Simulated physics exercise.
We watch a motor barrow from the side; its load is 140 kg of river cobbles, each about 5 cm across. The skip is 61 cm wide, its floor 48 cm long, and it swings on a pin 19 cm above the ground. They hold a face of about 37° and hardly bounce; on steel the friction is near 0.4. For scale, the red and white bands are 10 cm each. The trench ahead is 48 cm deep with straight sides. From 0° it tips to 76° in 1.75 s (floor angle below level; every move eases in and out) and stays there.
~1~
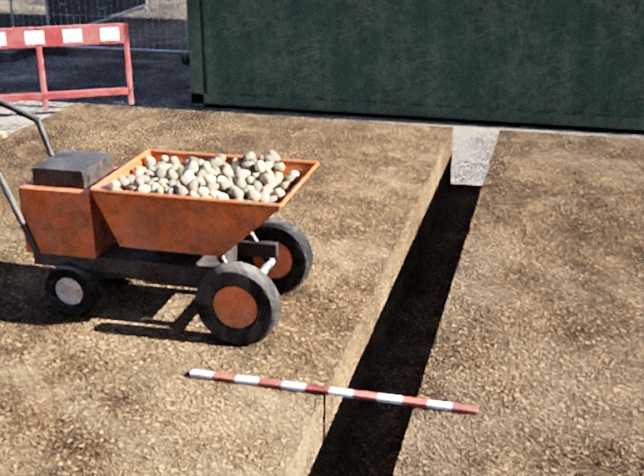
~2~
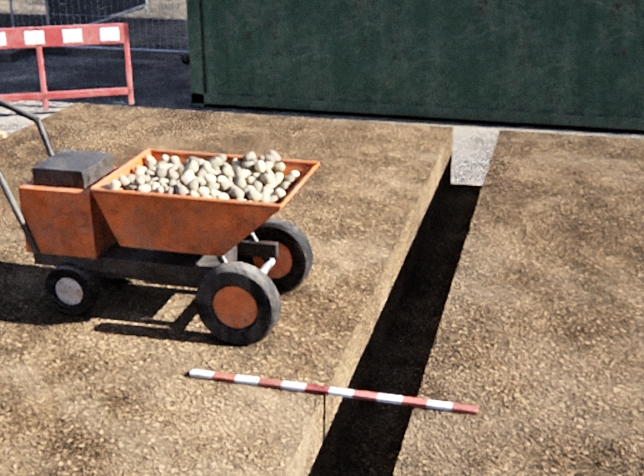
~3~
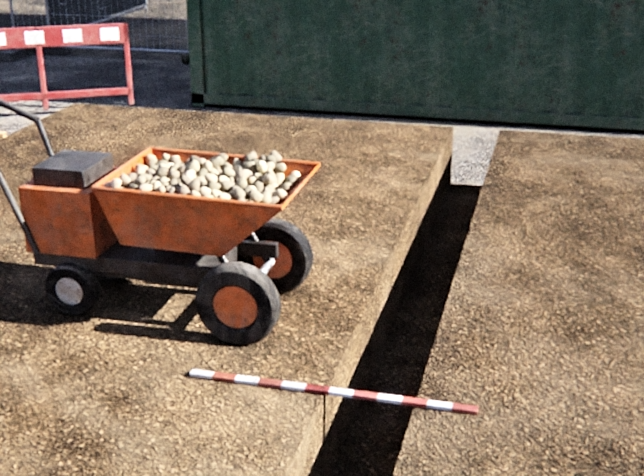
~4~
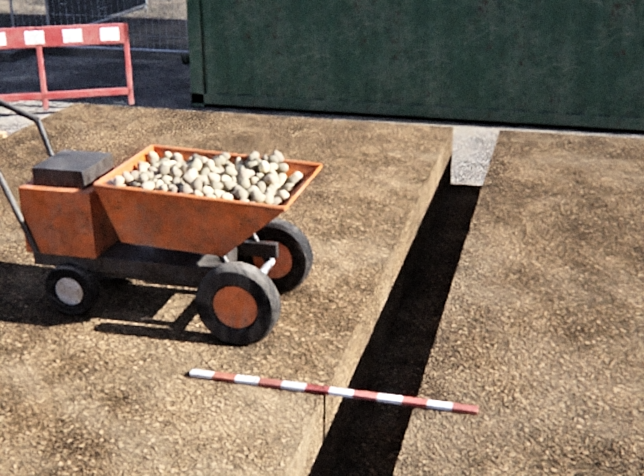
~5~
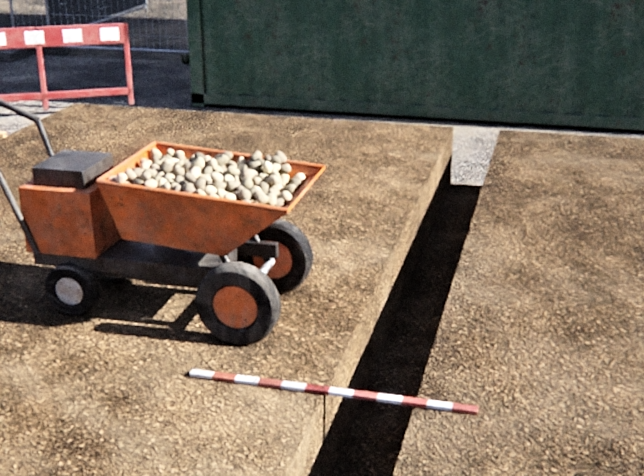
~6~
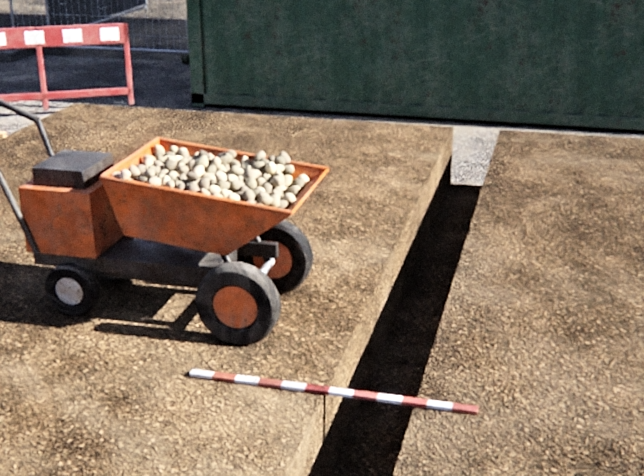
On a gravelly yard beside a narrow trench, an orange motor barrow loaded with rounded stones stood still at first, then its skip tilted slightly forward to the right while its wheels stayed put.
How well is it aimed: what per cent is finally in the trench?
Roughly 96 per cent ends in the trench.
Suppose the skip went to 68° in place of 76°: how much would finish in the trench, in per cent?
It would be near 90 per cent.
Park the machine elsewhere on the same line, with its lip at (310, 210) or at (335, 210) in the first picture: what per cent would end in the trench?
First some 60, then 35 per cent.
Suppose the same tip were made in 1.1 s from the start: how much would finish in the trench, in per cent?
In that case some 90 per cent.
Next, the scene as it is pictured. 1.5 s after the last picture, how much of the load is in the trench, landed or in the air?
Some 80 per cent.
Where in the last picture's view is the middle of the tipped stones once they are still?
Around (400, 404).
Then, 1.0 s after the last picture the floor is at 64°, 94 % in the skip, 6 % in the trench; the foremost stones are at (405, 327).
Then, 1.5 s after the last picture the floor is at 76°, 16 % in the skip, 80 % in the trench, 4 % past the trench; the foremost stones are at (498, 332).
Then, 1.9 s after the last picture the floor is at 76°, 1 % in the skip, 95 % in the trench, 4 % past the trench; the foremost stones are at (539, 340).
Then, 3.9 s after the last picture the floor is at 76°, 0 % in the skip, 96 % in the trench, 4 % past the trench; the foremost stones are at (551, 341).
